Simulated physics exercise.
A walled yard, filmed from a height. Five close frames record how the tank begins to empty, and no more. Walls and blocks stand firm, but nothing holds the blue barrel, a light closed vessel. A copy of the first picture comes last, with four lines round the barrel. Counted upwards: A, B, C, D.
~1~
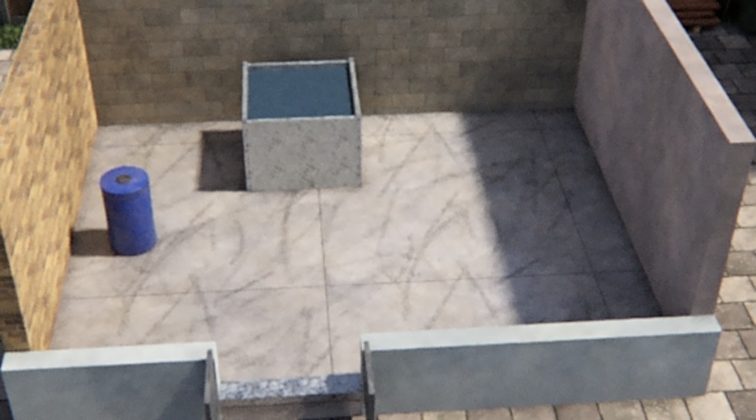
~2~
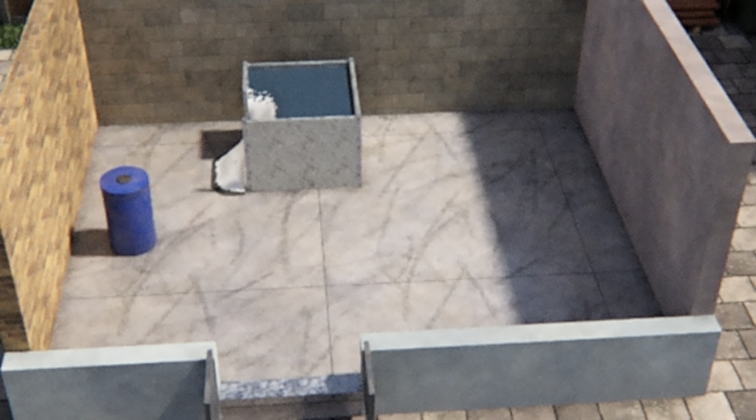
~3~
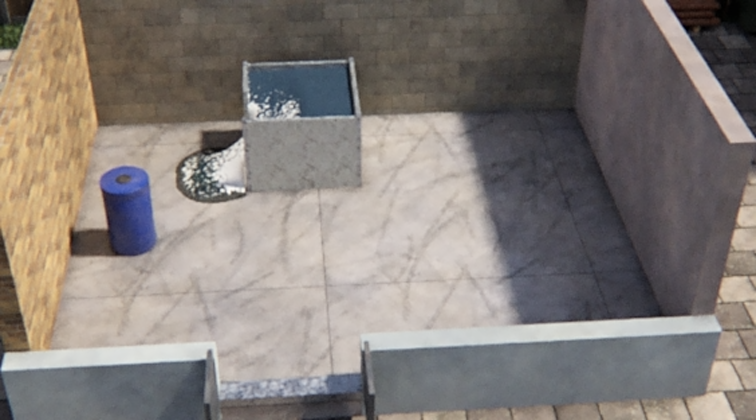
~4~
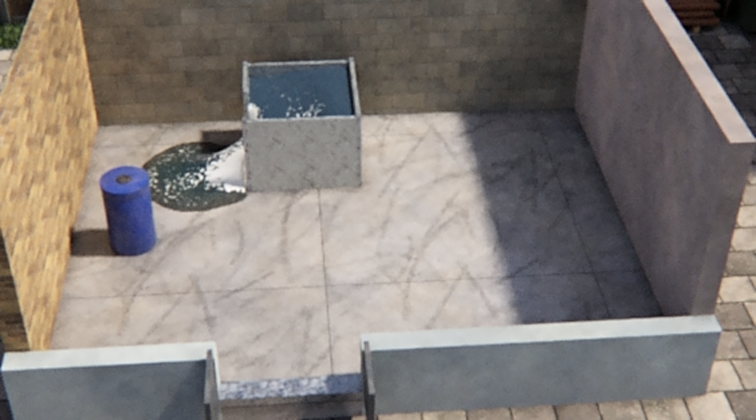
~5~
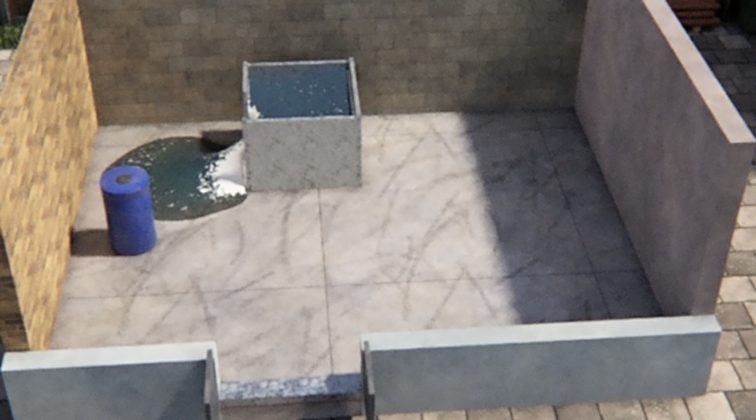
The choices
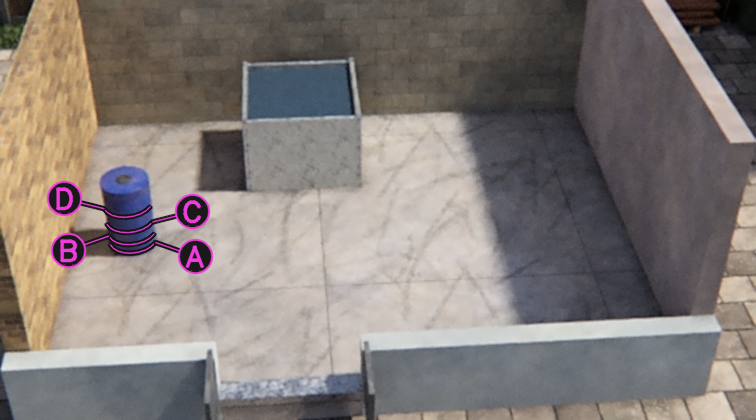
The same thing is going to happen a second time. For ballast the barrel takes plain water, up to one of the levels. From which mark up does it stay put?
C will do.
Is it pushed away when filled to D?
No, that is safe.
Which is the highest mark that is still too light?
Here it is mark B.
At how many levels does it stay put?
Two of the four.
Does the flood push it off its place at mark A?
Yes, that goes wrong.
On the marked copy, A at (131, 253); B at (130, 244); C at (128, 232); D at (125, 217); from the bottom up A, B, C, D.
With A, it is pushed about 6 times its own width away.
With B, it is pushed about twice its own width away.
With C, it does not move.
With D, it does not move.
